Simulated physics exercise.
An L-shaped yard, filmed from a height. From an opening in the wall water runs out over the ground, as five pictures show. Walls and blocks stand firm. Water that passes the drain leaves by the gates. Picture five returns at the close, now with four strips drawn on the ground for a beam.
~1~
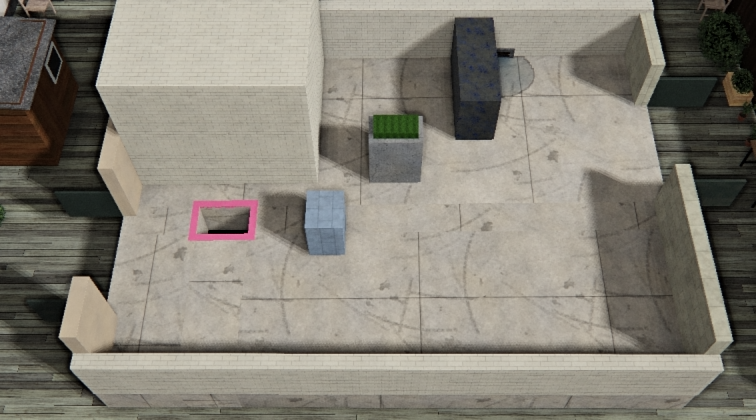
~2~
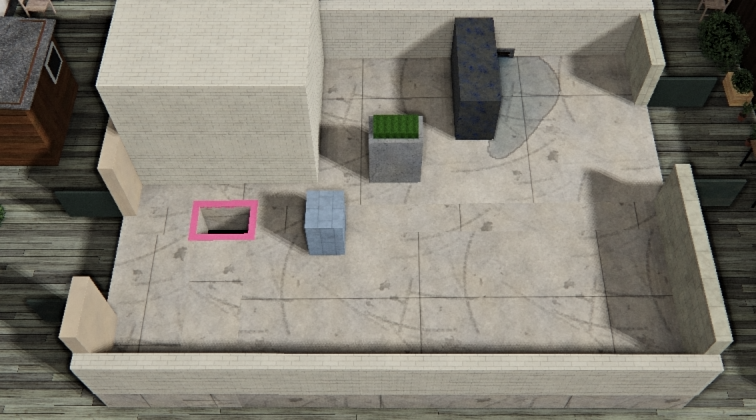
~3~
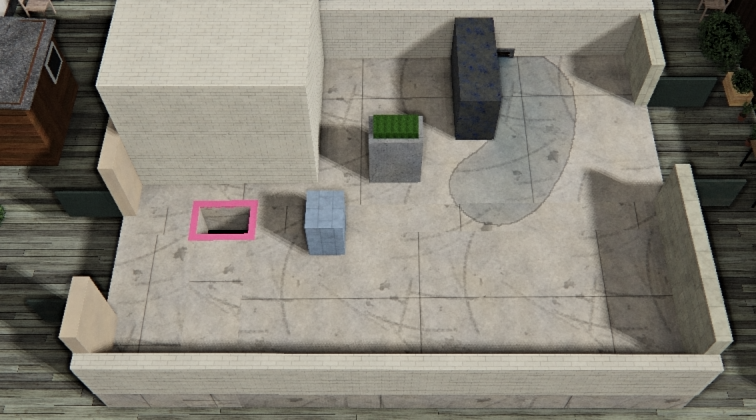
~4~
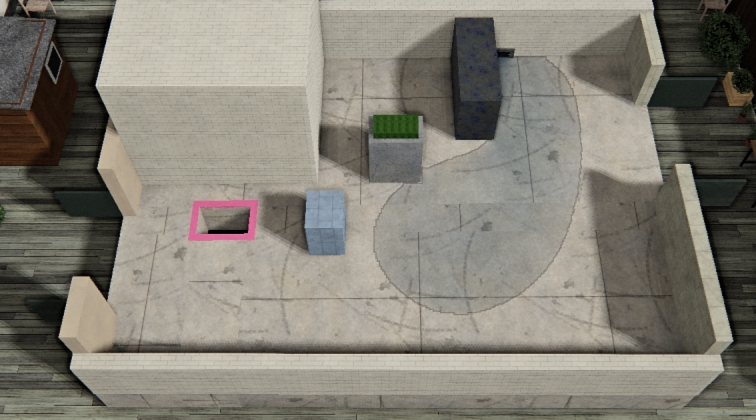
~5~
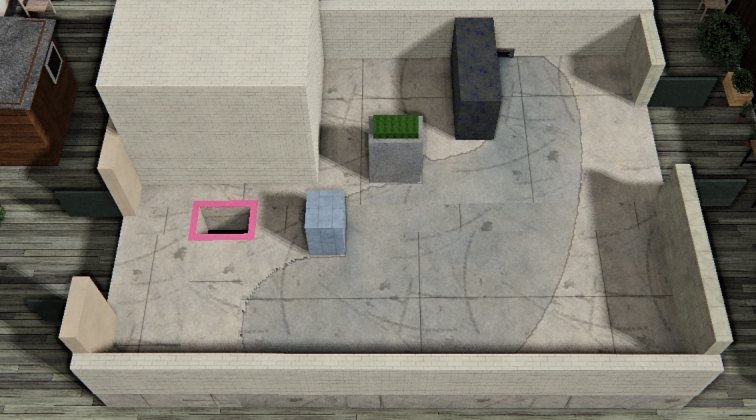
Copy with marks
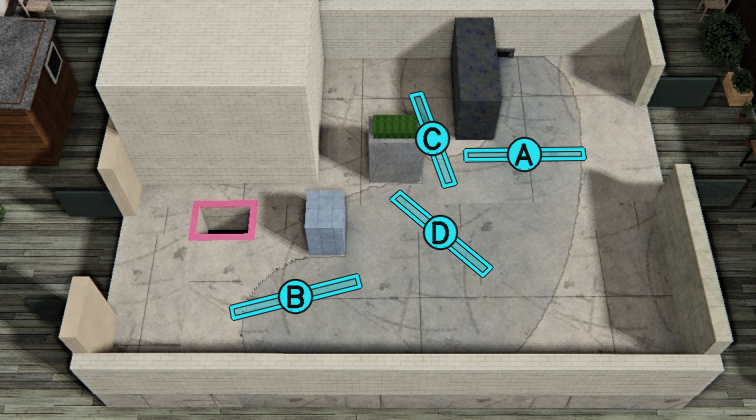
Water spreading from behind a dark block across a pale L-shaped yard, curving down and leftward past a grass-topped block.
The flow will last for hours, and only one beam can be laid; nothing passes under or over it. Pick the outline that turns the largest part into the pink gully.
Position D does it best.
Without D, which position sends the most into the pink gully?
It is A.
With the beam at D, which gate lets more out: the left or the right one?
The left one.
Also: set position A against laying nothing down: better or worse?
Position A is better.
In cyan, A from (465, 155) to (583, 153); B from (232, 312) to (358, 281); C from (416, 94) to (449, 184); D from (396, 195) to (486, 271).
With A, about 18 % of the stream goes into the pink gully, about 79 % out by the gates.
With B, about 6 % of the stream goes into the pink gully, about 93 % out by the gates.
With C, about 5 % of the stream goes into the pink gully, about 95 % out by the gates.
With D, about 24 % of the stream goes into the pink gully, about 76 % out by the gates.
